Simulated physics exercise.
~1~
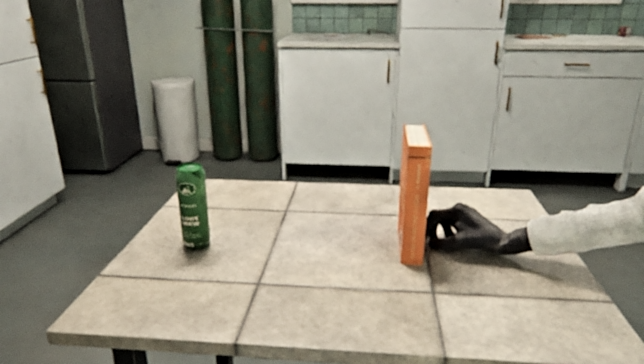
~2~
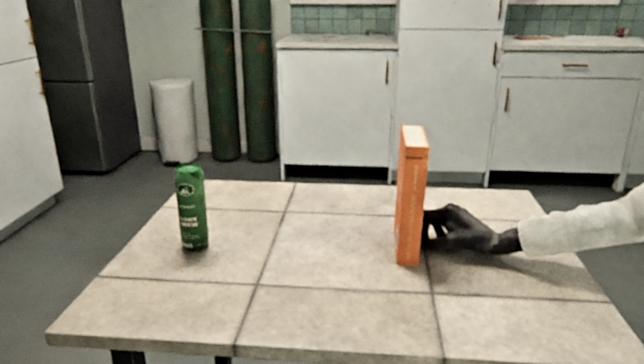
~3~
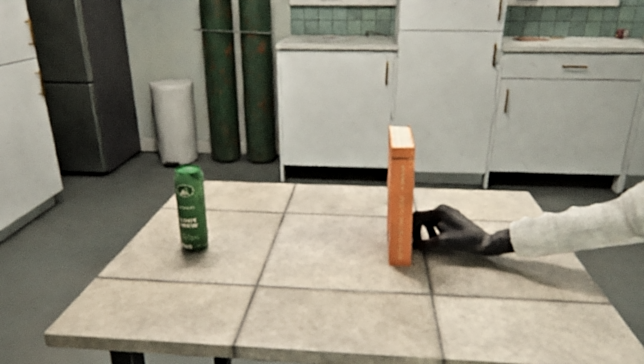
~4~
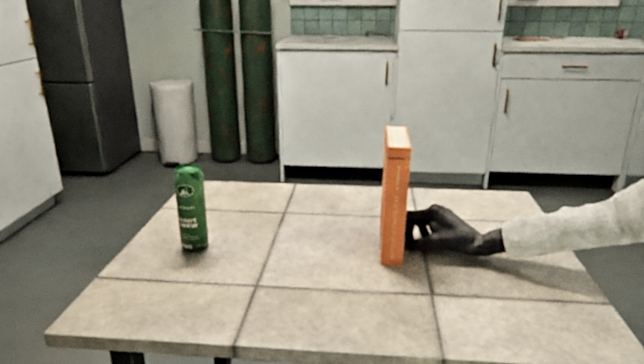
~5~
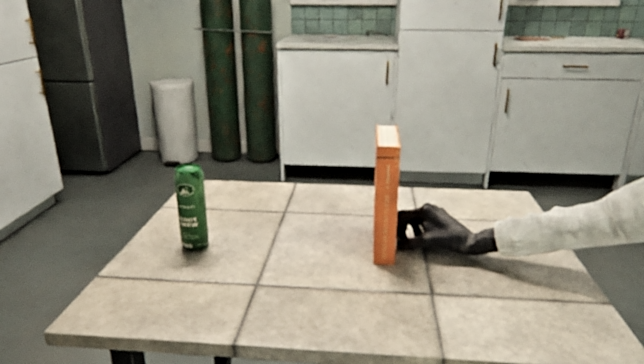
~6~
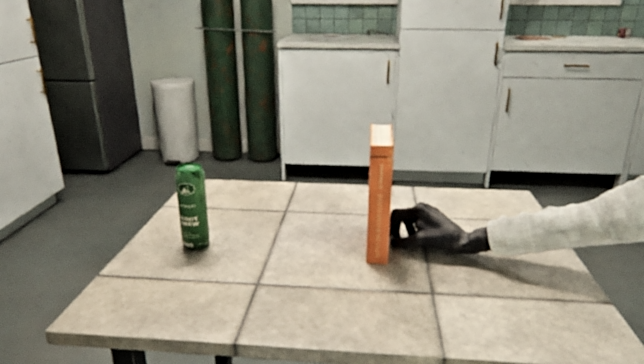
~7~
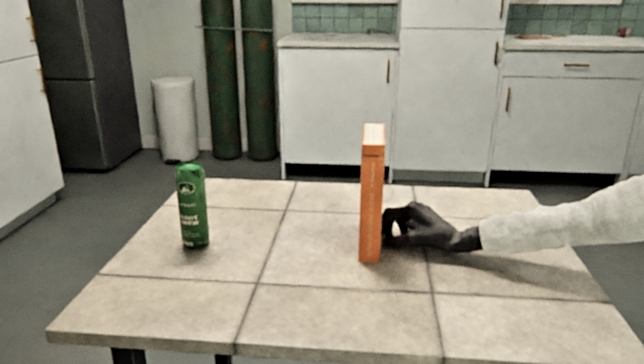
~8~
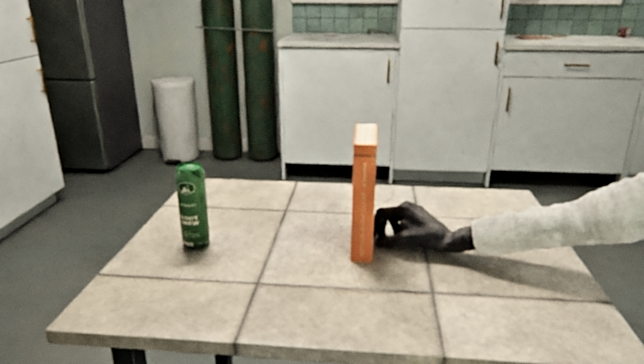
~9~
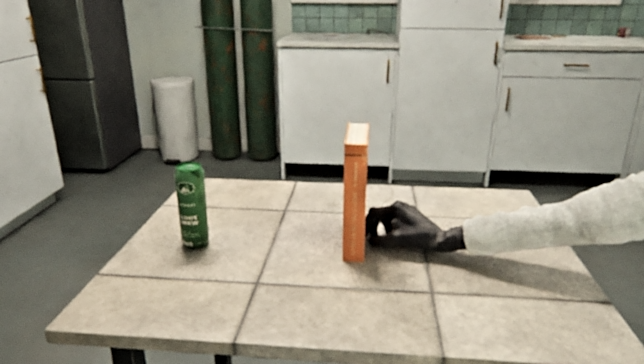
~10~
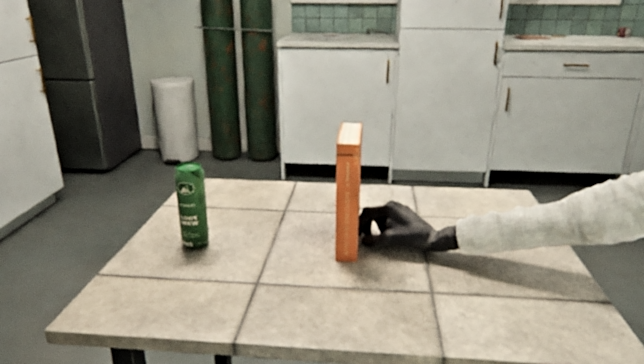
A black-gloved hand with a pale sleeve slowly pushed a tall, upright orange book leftward across a tiled table in a kitchen, moving it a short way toward a green can that stayed put, and the book was still standing at the end.
